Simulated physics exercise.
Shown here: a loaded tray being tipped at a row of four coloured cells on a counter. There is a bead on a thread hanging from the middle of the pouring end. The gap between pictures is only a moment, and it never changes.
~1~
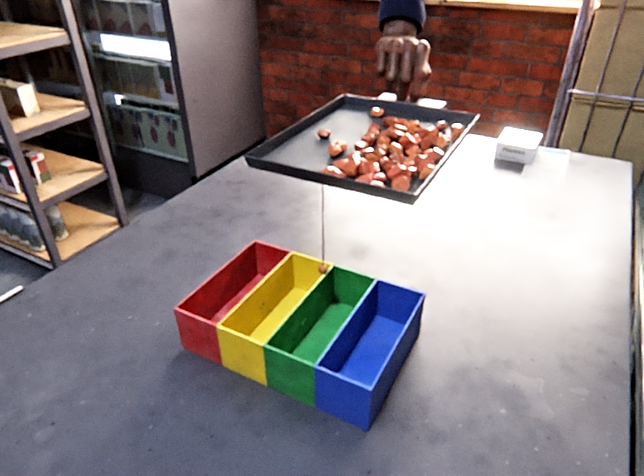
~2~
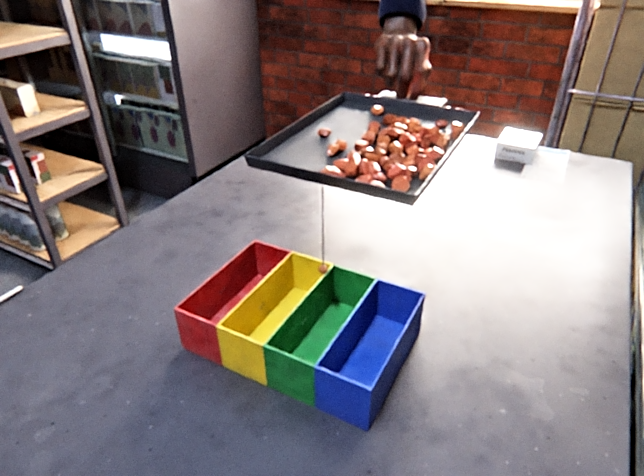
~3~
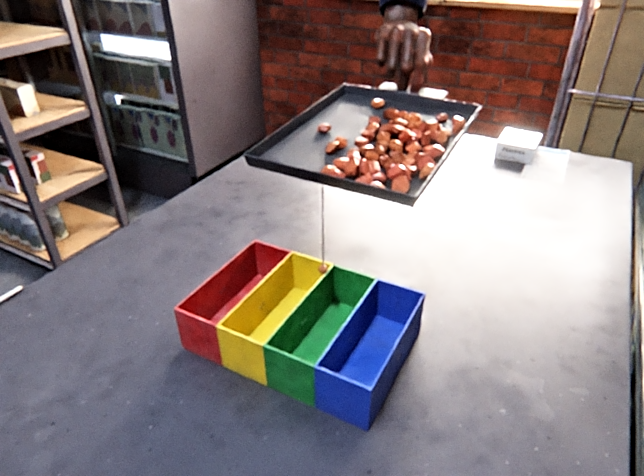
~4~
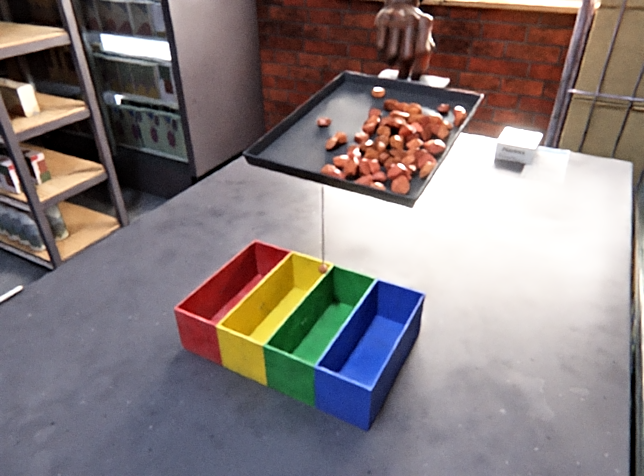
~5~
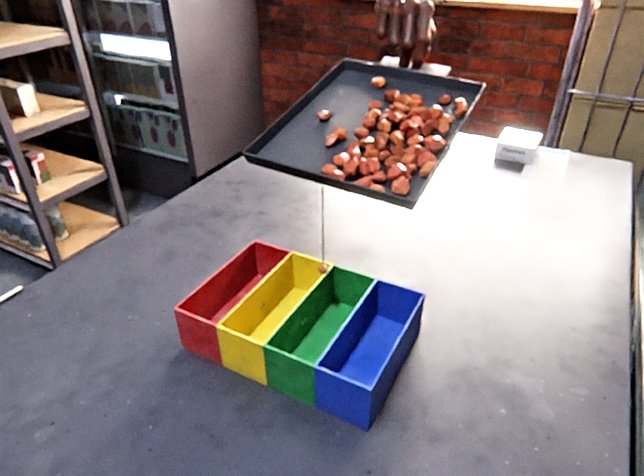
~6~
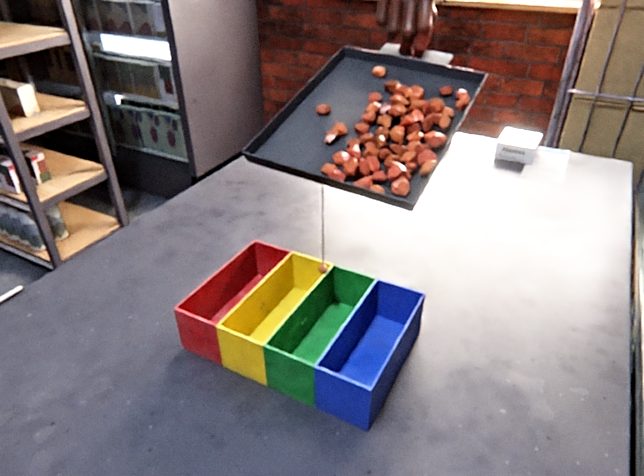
A dark tray loaded with reddish-brown chunks starts out nearly level above a grey counter, seen from slightly above in a room with a brick wall and shelves at left. Below it sit four joined open boxes, red, yellow, green and blue from left to right, under a bead on a thread. A hand behind the tray steadily raises its far side, tilting it toward the viewer, while the camera stays still.
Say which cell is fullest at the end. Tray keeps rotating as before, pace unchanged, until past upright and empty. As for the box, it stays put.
The blue cell is fullest at the end.
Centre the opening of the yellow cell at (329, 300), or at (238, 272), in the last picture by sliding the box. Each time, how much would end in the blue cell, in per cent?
That makes 10 per cent, followed by 20 per cent.
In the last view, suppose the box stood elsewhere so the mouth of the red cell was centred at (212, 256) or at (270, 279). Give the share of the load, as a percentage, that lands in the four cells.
In turn 40 and 100 in a hundred.
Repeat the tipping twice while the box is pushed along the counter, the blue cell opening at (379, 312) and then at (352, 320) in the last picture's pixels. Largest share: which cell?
First: The cell in blue. Second: That blue cell.
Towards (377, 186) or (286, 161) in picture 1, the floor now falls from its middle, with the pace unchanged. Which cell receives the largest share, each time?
First aim: The blue cell. Second aim: Red.
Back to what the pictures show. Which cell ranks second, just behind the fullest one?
It is the cell in green.
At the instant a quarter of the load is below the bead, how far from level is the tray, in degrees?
Close to 85° of tilt at that moment.
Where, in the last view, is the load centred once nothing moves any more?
Somewhere close to (359, 361) in the last picture.
Just after the last frame, tray tipped steeply; almost all on the tray; just a few in the blue cell; just a few in the green cell; just a few falling or outside the box.
A moment on, tray tipped right over; roughly a quarter on the tray; roughly a third in the blue cell; about a tenth in the green cell; about a tenth in the yellow cell; roughly a quarter falling or outside the box.
Further on, tray tipped past a quarter turn; roughly half in the blue cell; roughly a quarter in the green cell; about a tenth in the yellow cell; about a tenth falling or outside the box.
When it is over, tray tipped past a quarter turn; roughly half in the blue cell; roughly a quarter in the green cell; about a tenth in the yellow cell; not one in the red cell; about a tenth outside the box.
